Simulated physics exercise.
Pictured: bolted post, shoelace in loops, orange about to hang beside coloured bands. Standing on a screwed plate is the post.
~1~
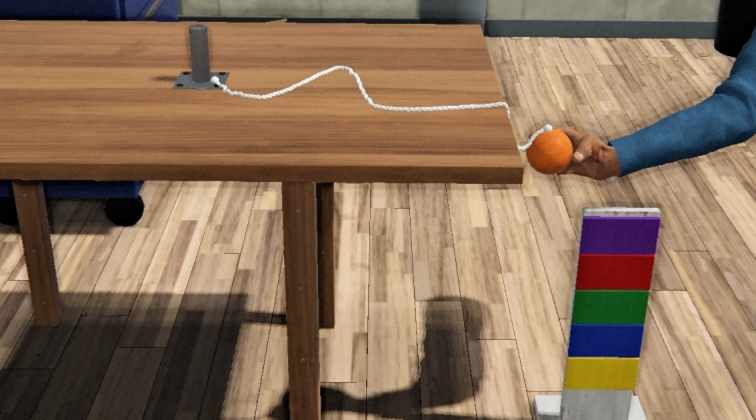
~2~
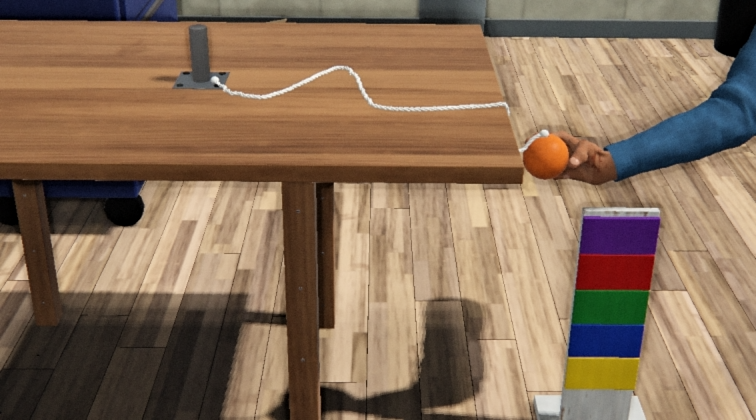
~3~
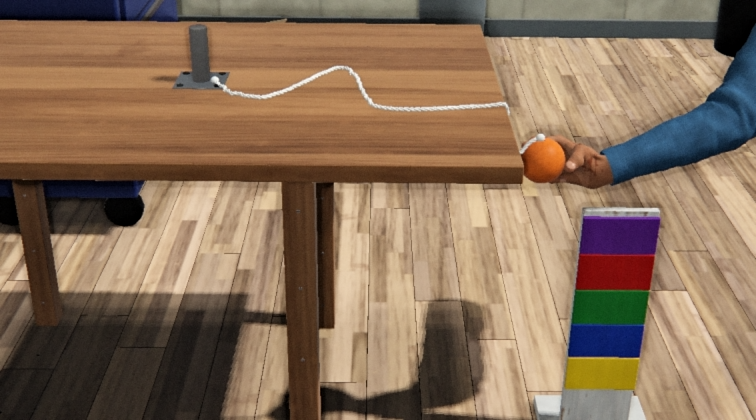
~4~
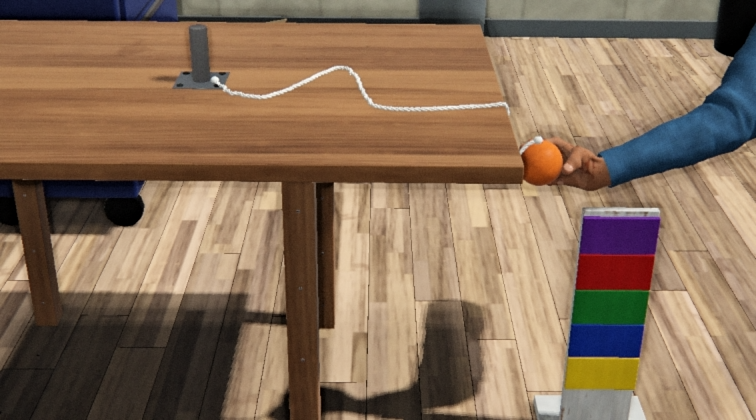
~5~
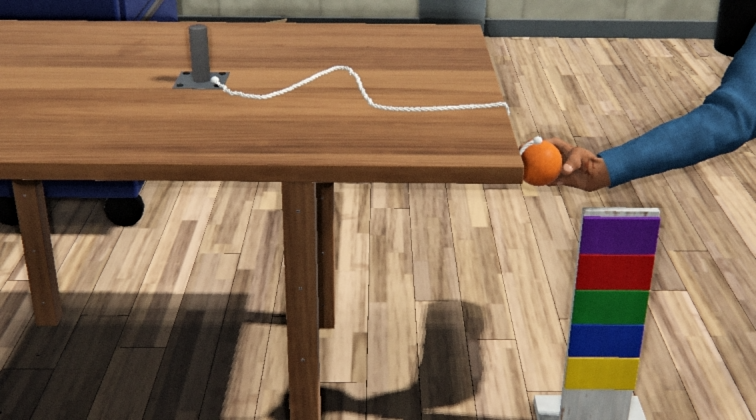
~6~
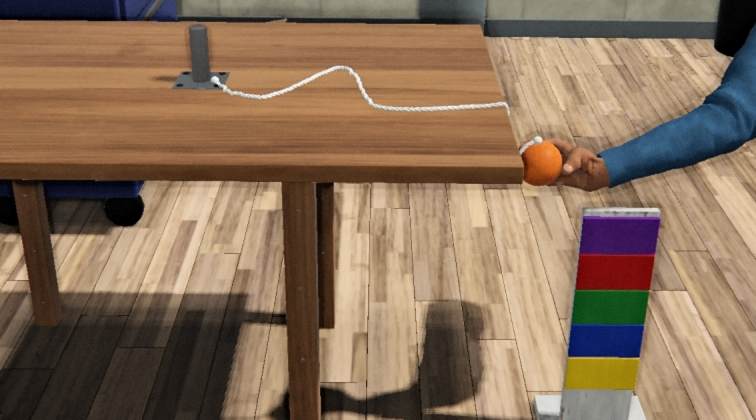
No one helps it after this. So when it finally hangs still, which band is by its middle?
At blue.
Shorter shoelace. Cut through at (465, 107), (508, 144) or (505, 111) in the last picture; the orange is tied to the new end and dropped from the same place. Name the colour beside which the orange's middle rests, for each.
In order of the tries: Purple; then green; then red.
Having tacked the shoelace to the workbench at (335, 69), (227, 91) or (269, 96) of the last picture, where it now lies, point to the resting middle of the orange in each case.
Pixel spots, one per try: About (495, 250), (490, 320), (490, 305).
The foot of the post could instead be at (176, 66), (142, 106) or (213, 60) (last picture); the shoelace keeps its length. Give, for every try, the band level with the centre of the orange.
Taking each post in turn, it's green, then green, then blue.
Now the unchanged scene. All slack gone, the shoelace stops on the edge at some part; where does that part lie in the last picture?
That would be the bit at (363, 94).
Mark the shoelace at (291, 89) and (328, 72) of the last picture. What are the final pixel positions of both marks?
Around (331, 82), then around (394, 83).
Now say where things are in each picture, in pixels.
Orange (550, 151); purple (620, 237); red (615, 274); green (611, 308); blue (606, 342); yellow (602, 374), in the first picture.
Orange (546, 157); shoelace through (232, 94) (307, 81) (359, 79) (386, 108) (489, 106), in the second picture.
Orange (542, 161), in the third picture.
Orange (540, 163); shoelace through (232, 94) (307, 81) (359, 79) (386, 108) (489, 106), in the fourth picture.
Orange (540, 163), in the fifth picture.
Orange (540, 163); shoelace through (232, 94) (307, 81) (359, 79) (386, 108) (489, 106), in the sixth picture.
A little later, orange near (475, 290); level with green.
Next, orange near (496, 311); level with blue.
When it is over, orange near (482, 321); level with blue. At blue.
